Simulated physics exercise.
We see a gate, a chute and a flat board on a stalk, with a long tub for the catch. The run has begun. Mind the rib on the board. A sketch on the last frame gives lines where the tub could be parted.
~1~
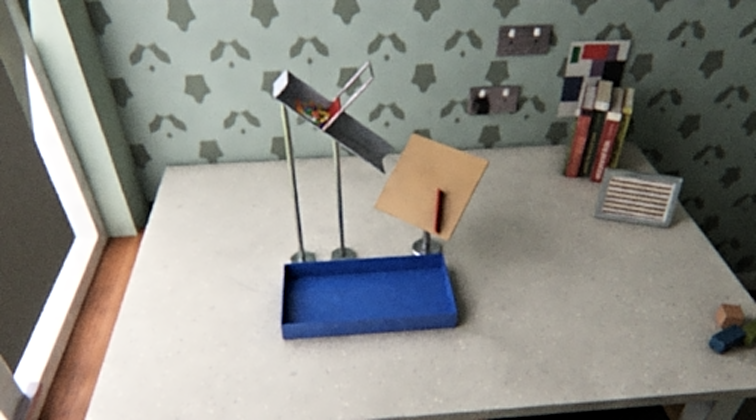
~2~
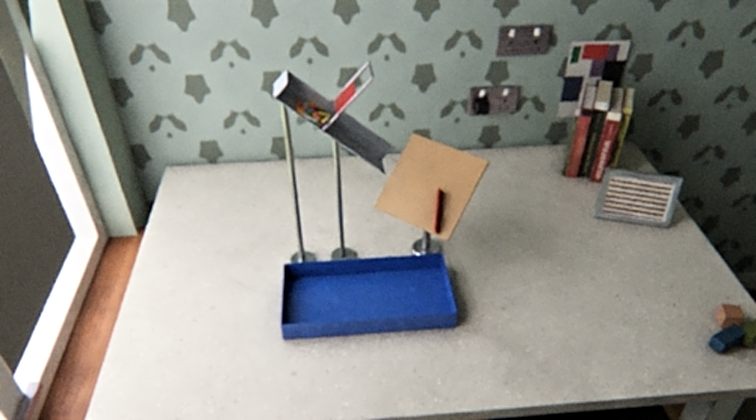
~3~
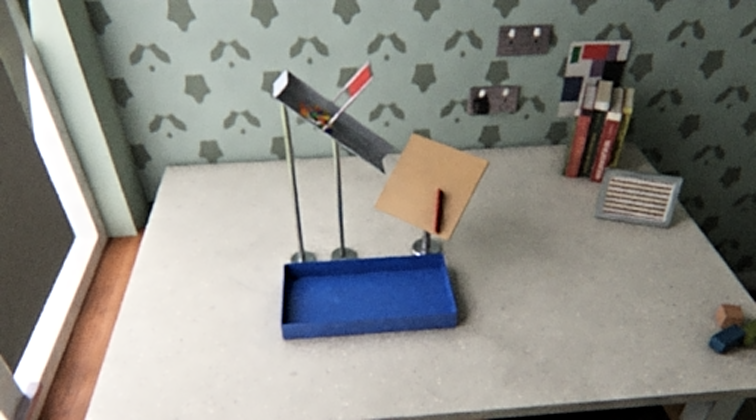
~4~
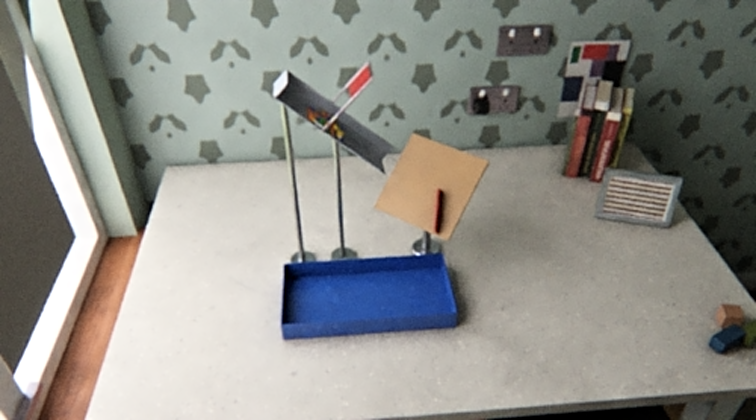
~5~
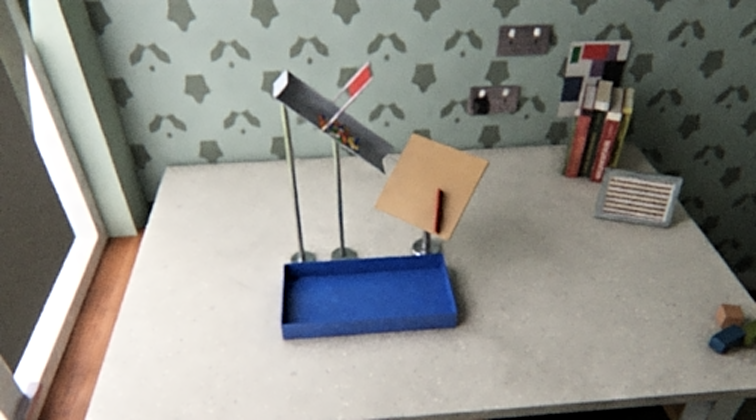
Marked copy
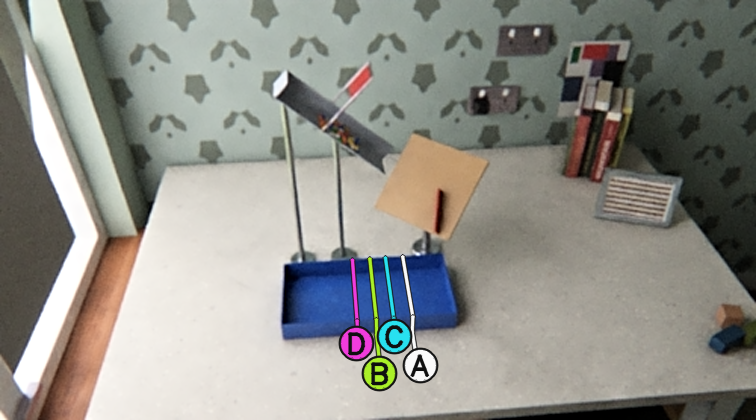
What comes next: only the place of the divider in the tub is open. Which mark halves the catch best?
A is best.
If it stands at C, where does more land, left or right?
More lands on the right.
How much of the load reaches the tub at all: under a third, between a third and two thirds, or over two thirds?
Over two thirds.
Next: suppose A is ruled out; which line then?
It is C.
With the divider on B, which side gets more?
Right.
On the marked copy, line A crosses the front rim at (412, 316); line B crosses the front rim at (376, 318); line C crosses the front rim at (393, 317); line D crosses the front rim at (356, 320).
Choosing A, of what is caught, about half on the left of the divider, about half on the right.
Choosing B, of what is caught, a stray few on the left of the divider, nearly all on the right.
Choosing C, of what is caught, a small part on the left of the divider, most on the right.
Choosing D, of what is caught, a stray few on the left of the divider, nearly all on the right.
